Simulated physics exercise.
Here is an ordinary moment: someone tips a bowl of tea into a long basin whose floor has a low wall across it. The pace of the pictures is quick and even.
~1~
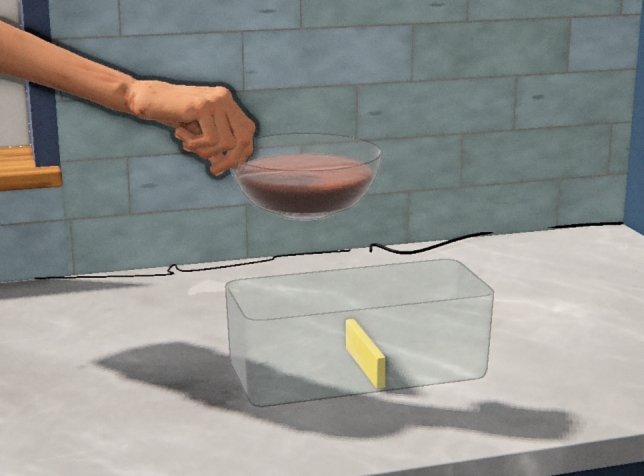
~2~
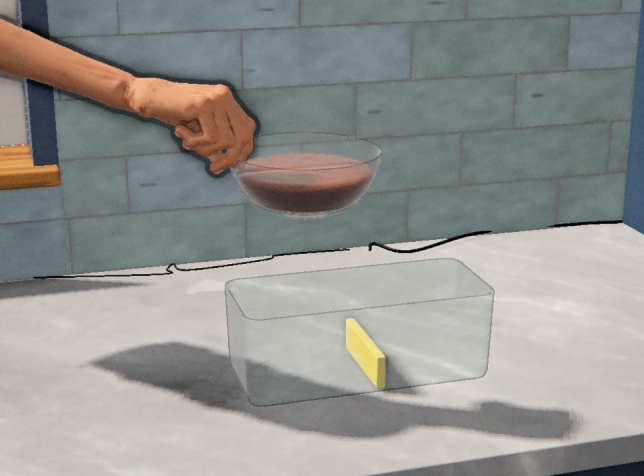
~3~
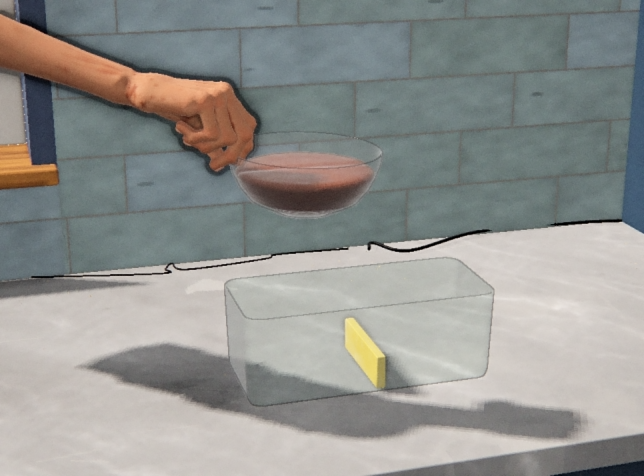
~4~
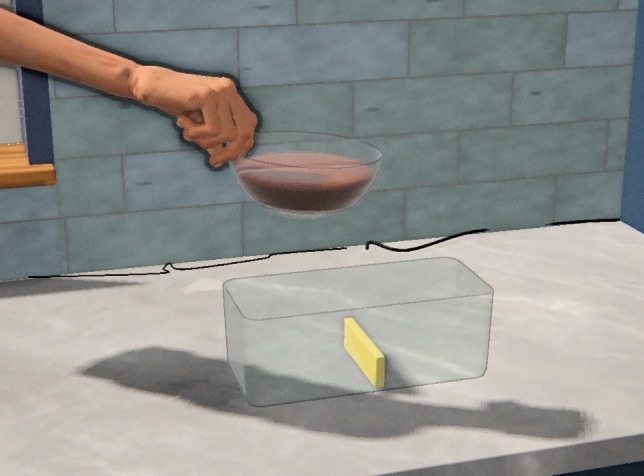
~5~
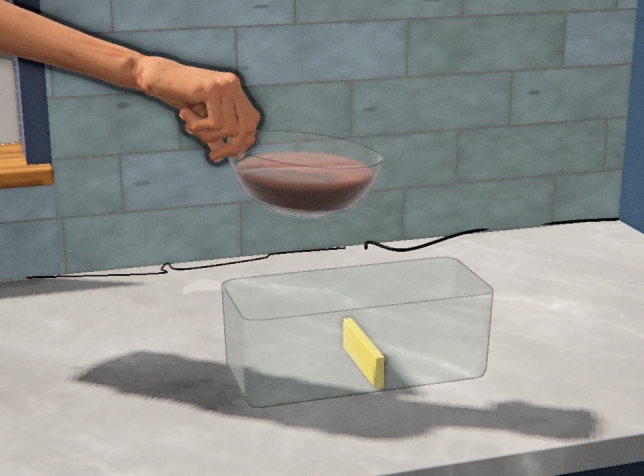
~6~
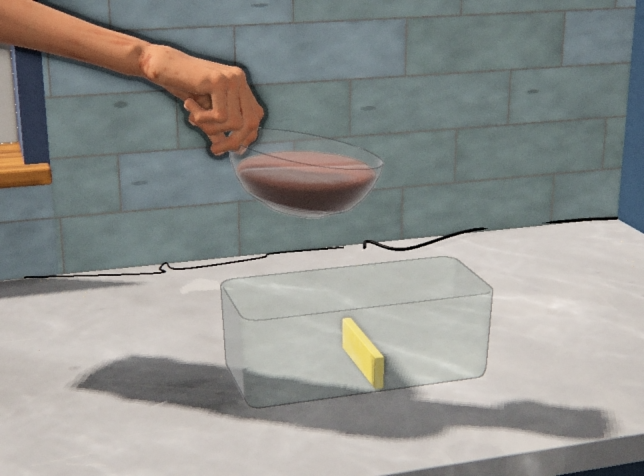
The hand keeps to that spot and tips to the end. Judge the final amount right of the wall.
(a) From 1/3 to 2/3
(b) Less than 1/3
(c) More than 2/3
(c) More than 2/3.
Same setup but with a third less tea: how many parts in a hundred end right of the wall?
Estimate: Around 90 per cent.
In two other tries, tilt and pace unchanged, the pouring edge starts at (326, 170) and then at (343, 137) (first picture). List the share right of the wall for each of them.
The first start gives some 50 %, the second some 70 %.
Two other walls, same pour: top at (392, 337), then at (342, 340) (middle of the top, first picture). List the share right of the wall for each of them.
You'd get roughly 65 per cent the first time and roughly 95 per cent the second.
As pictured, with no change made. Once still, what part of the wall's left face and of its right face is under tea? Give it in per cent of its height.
10 per cent for the left part, 90 for the right.
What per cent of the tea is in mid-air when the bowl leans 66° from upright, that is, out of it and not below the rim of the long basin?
I'd put it near 35 per cent.
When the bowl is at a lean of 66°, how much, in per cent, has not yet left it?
Near 40 per cent.
A moment on, the bowl is tipped part way and 42 per cent is still to pour, 0 is left of the wall and 22 right of it.
Next, the bowl is tipped right over and 0 per cent is still to pour, 12 is left of the wall and 84 right of it.
Then the bowl is tipped right over and 0 per cent is still to pour, 14 is left of the wall and 85 right of it.
Later the bowl is tipped right over and 0 per cent is still to pour, 15 is left of the wall and 85 right of it.
Finally, 15 per cent lies left of the wall, 84 right of it and 1 outside.
